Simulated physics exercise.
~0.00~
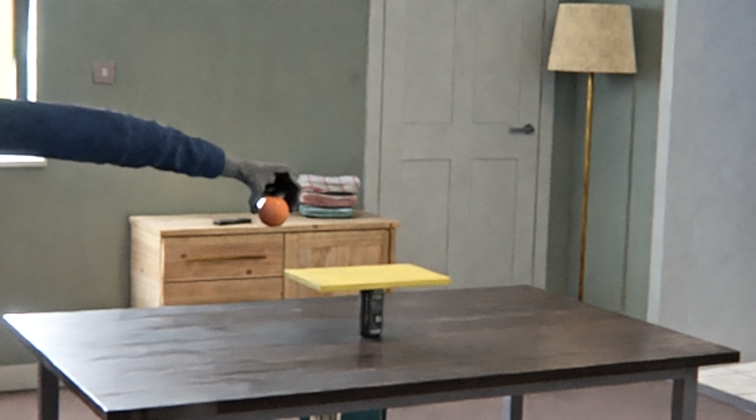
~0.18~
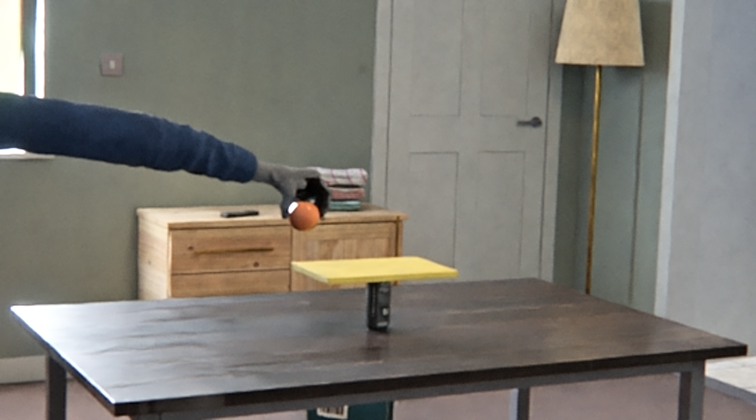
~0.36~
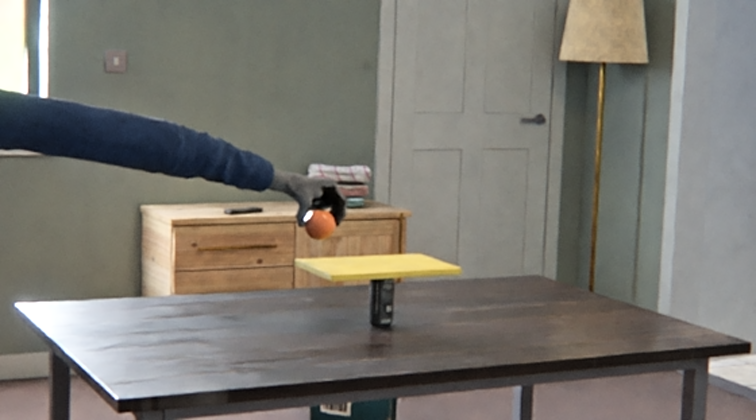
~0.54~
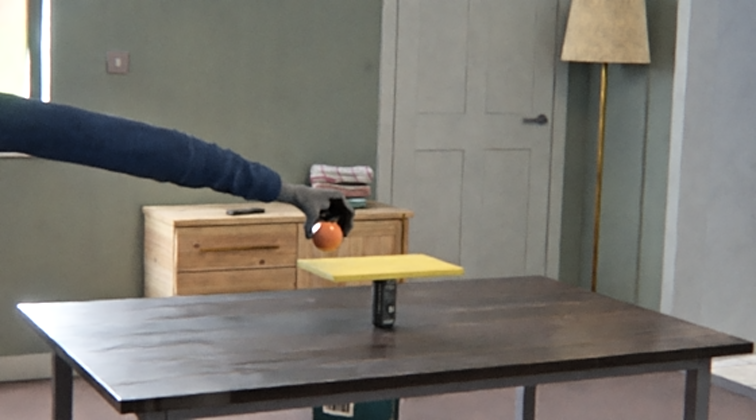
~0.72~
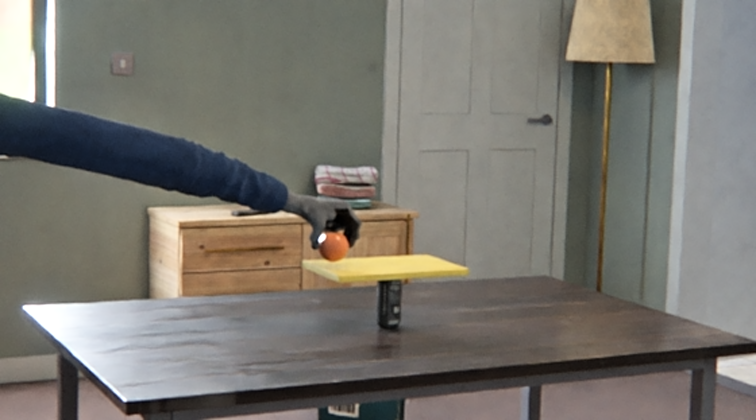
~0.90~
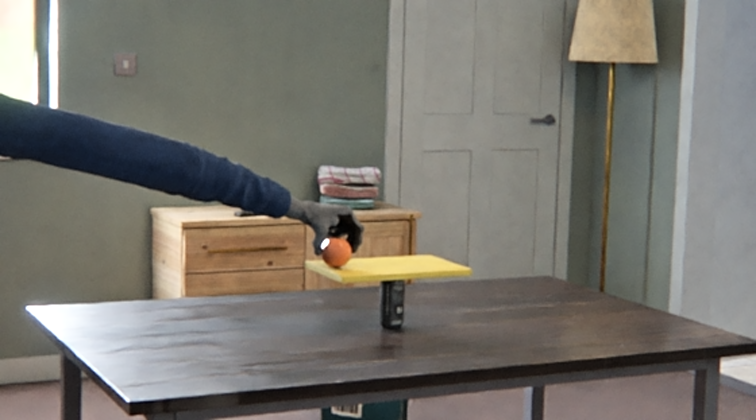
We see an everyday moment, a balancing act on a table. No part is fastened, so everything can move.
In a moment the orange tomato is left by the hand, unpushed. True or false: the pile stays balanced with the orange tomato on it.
False.
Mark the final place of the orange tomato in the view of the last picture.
It ends up close to (284, 319).
After 1.40 s, orange tomato now fallen; yellow board turned 45° from how it was put.
After 1.60 s, yellow board turned 41° from how it was put.
In the end (2.3 s), fallen, yellow board and orange tomato; grey can unmoved. At the end, from the last picture's camera, orange tomato near (284, 320). The stack comes apart.
